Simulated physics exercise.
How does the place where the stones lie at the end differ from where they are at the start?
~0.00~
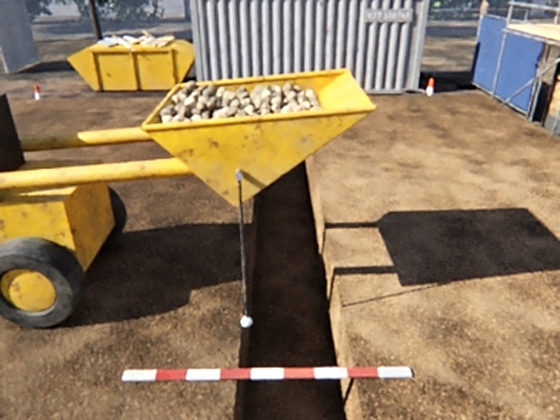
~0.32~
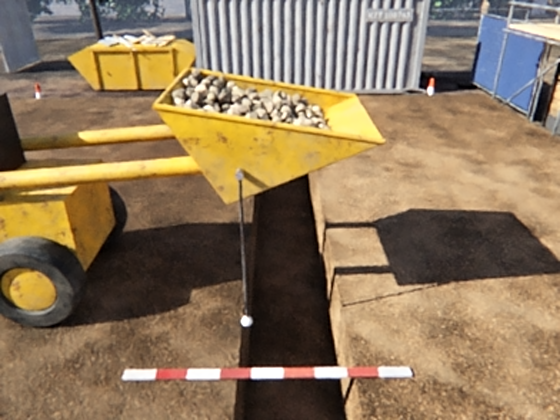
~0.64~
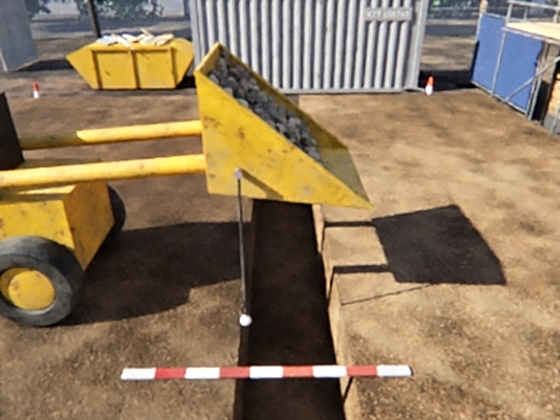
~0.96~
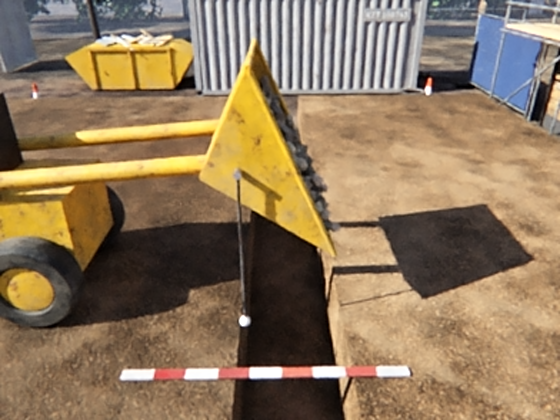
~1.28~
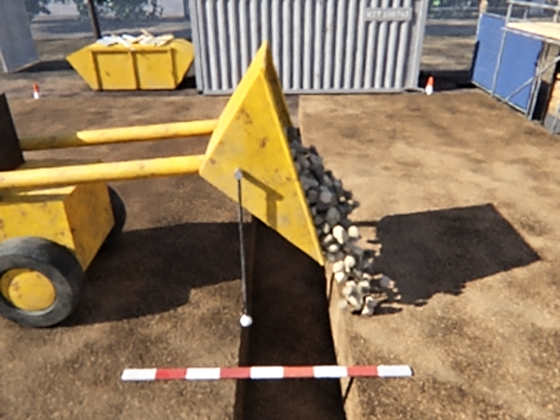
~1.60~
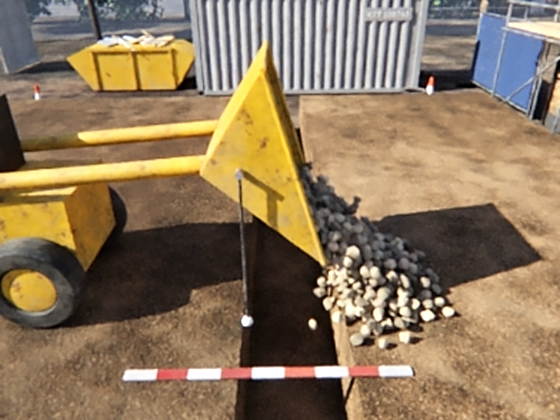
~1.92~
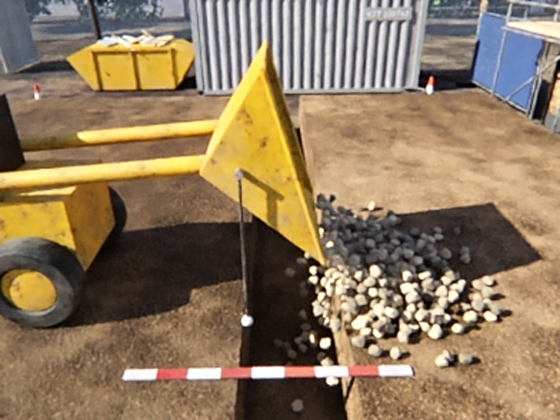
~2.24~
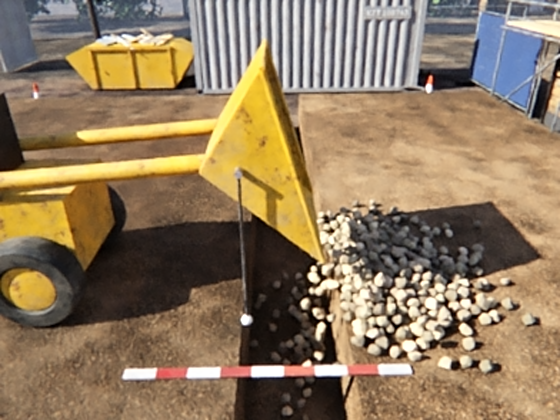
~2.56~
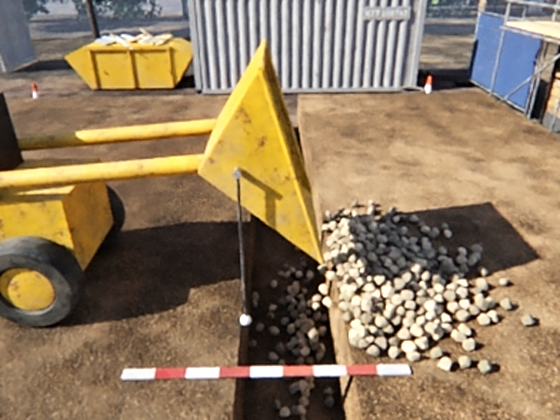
At the start the stones are heaped in the raised yellow bucket above the trench. At the end they are lower and farther right, mostly piled on the ground just past the trench, with a smaller share down inside it.
